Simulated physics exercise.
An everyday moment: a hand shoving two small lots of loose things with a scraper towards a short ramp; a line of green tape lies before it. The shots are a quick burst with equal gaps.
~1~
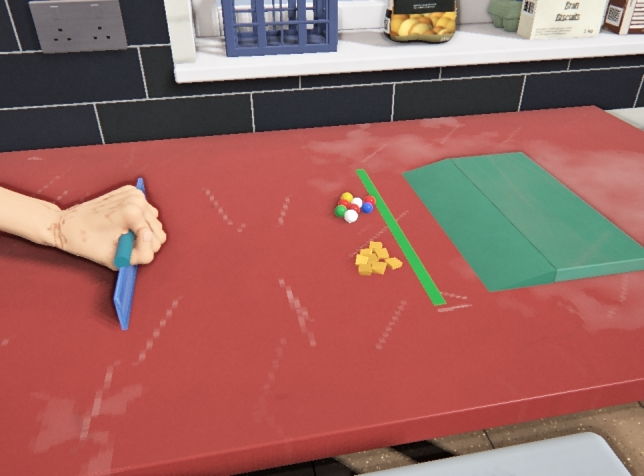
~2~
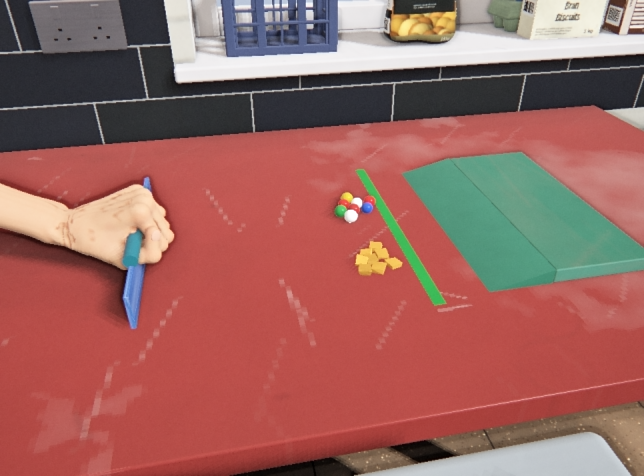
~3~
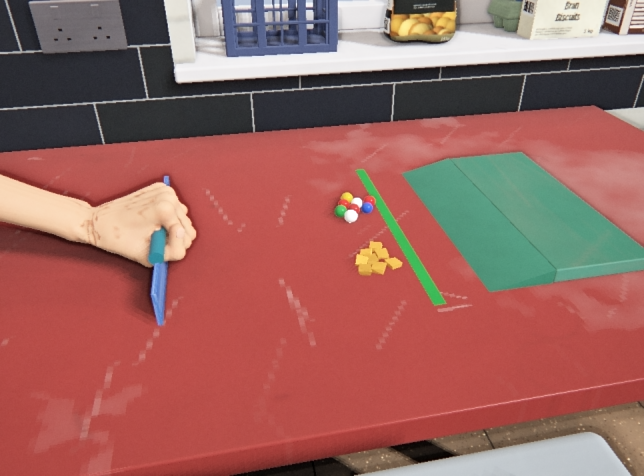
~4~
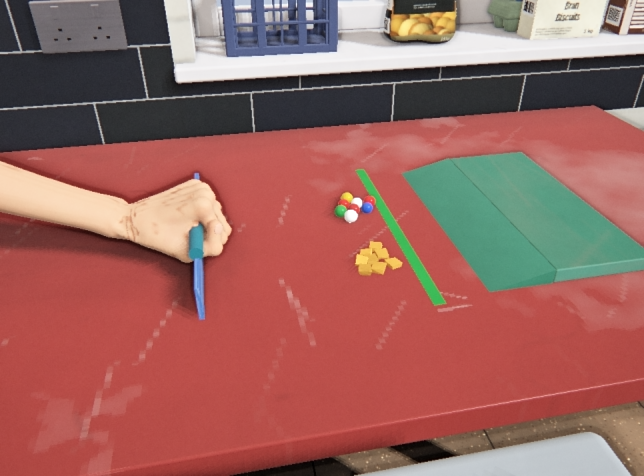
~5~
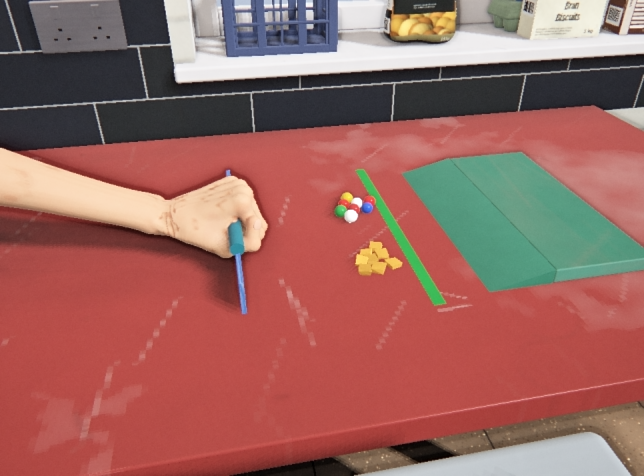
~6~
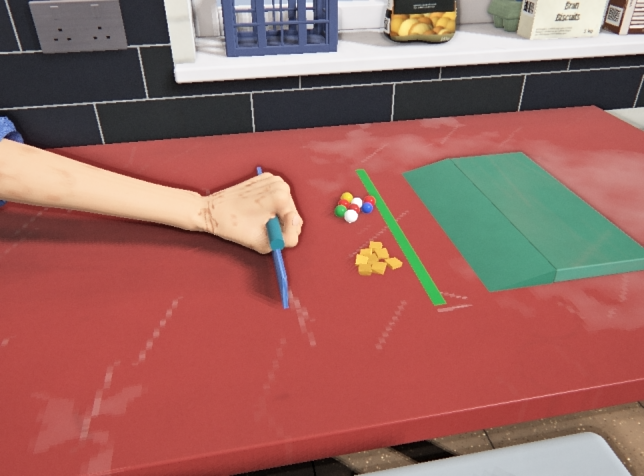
A hand gripping a blue scraper slides it rightward across a red tabletop, slowly at first, then faster, drawing nearer to a cluster of colourful marbles and a pile of small yellow crackers beside green tape and a green ramp.
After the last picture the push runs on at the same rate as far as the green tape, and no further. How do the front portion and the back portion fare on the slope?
In the end the front portion falls short of the top, and the back portion sends pieces over the top.
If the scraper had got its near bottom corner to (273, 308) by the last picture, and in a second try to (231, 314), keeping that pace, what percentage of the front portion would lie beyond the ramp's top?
Near 0 % and 0 %.
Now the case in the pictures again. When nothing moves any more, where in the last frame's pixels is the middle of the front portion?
At about (465, 244).
Then, 0.13 s on from there, scraper still moving, near (347, 205); front portion the whole lot short of the ramp; back portion the whole lot short of the ramp.
Then, 0.28 s on from there, scraper stopped at the green tape; front portion a little on the ramp, the bulk short of the ramp; back portion the bulk on the ramp, near a quarter short of the ramp.
Then, 0.56 s on from there, scraper stopped at the green tape; front portion the bulk on the ramp, near a quarter short of the ramp; back portion the whole lot past the top.
In the end, scraper stopped at the green tape; front portion none at all past the top, the bulk on the ramp, near a quarter short of the ramp; back portion the whole lot past the top.
